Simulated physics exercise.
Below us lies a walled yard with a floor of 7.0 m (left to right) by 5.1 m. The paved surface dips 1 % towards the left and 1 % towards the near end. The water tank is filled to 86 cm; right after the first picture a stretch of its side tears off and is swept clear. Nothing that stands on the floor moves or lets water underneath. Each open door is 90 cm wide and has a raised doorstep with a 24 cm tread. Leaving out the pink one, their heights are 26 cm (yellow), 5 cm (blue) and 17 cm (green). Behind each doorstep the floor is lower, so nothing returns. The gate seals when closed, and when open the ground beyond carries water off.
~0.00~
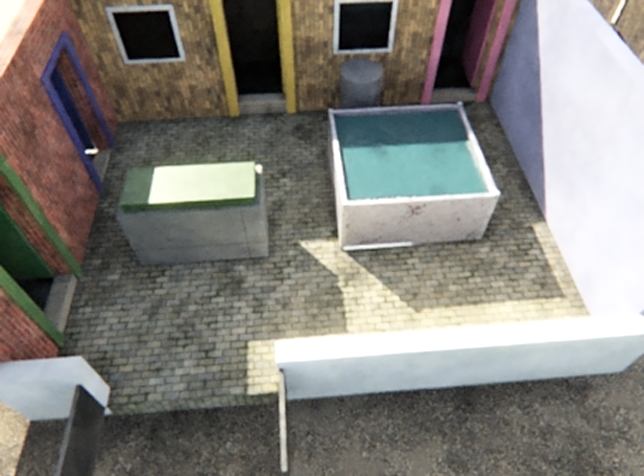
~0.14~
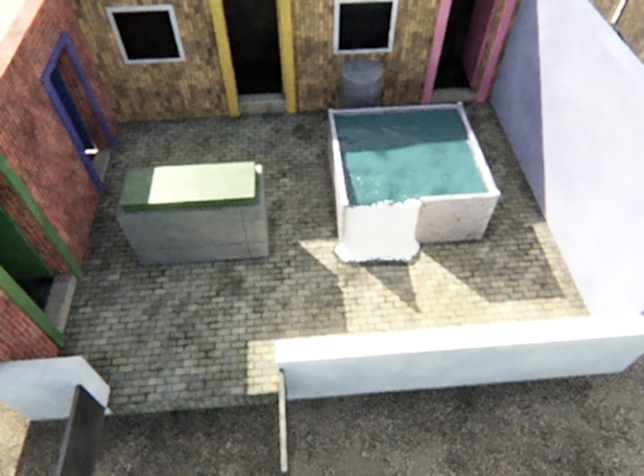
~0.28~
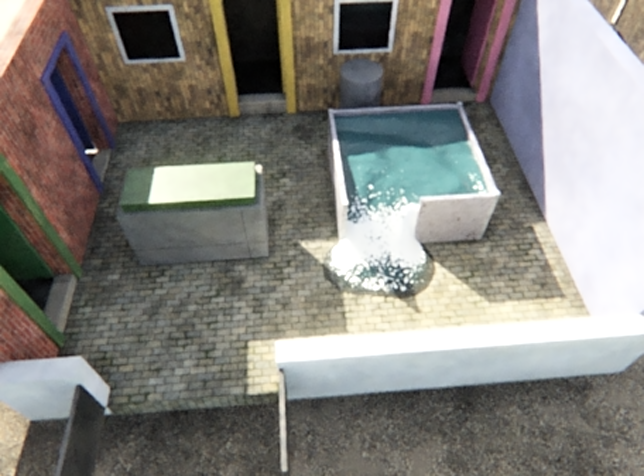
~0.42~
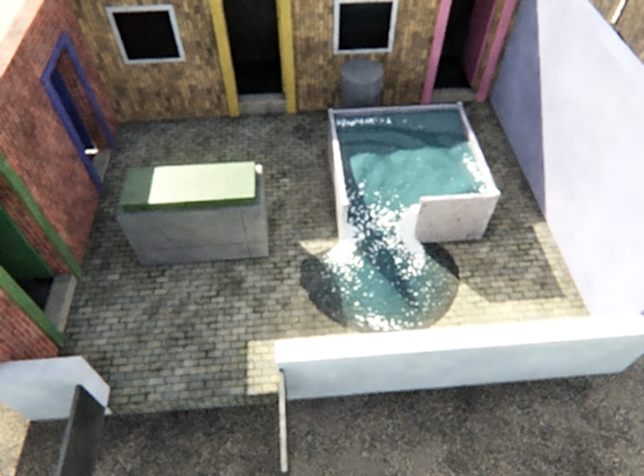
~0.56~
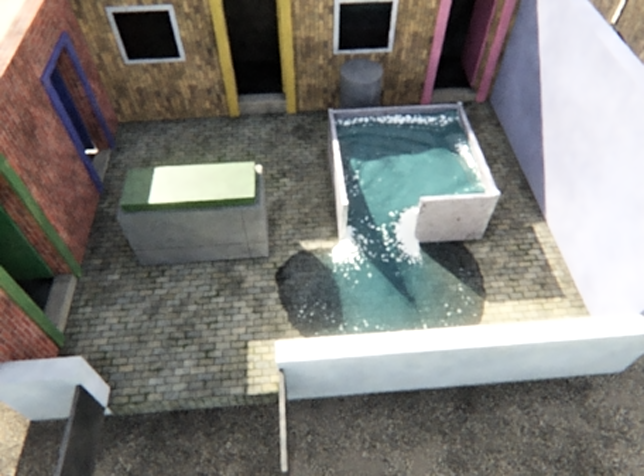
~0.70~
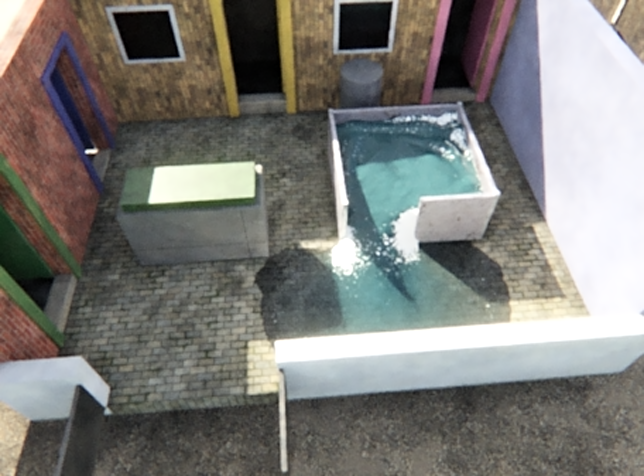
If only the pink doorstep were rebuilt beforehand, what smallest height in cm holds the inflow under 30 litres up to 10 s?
About 14.5 cm.
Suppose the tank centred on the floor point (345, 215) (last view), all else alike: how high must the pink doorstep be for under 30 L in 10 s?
About 8.5 cm.
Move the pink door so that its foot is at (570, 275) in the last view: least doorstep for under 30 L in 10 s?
About 17 cm.
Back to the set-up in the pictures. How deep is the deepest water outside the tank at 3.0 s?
Roughly 32 cm.
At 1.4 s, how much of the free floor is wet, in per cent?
Some 25 per cent of it.
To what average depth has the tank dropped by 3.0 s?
Some 35 cm.
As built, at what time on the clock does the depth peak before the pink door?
At about 4.0 s.
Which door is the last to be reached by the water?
It is the yellow one.
After 1.4 s water covers 25 % of the floor, deepest (53 cm) near (385, 363); it has not reached the pink door.
After 3.0 s water covers 50 % of the floor, deepest (32 cm) near (385, 363); it has not reached the pink door.
After 10.0 s water covers 95 % of the floor, deepest (13 cm) near (244, 211); 11 cm at the pink door, 36 litres in over its 14 cm doorstep.
At the pink door as built, the water arrived by 3.5 s and peaked near 22 cm at 4.2 s.
Run again over the same 10 s with other heights there, 42 litres in over 13.5 cm, 8 litres over 18.5 cm. The limit of 30 litres is kept from about 14.5 cm up.
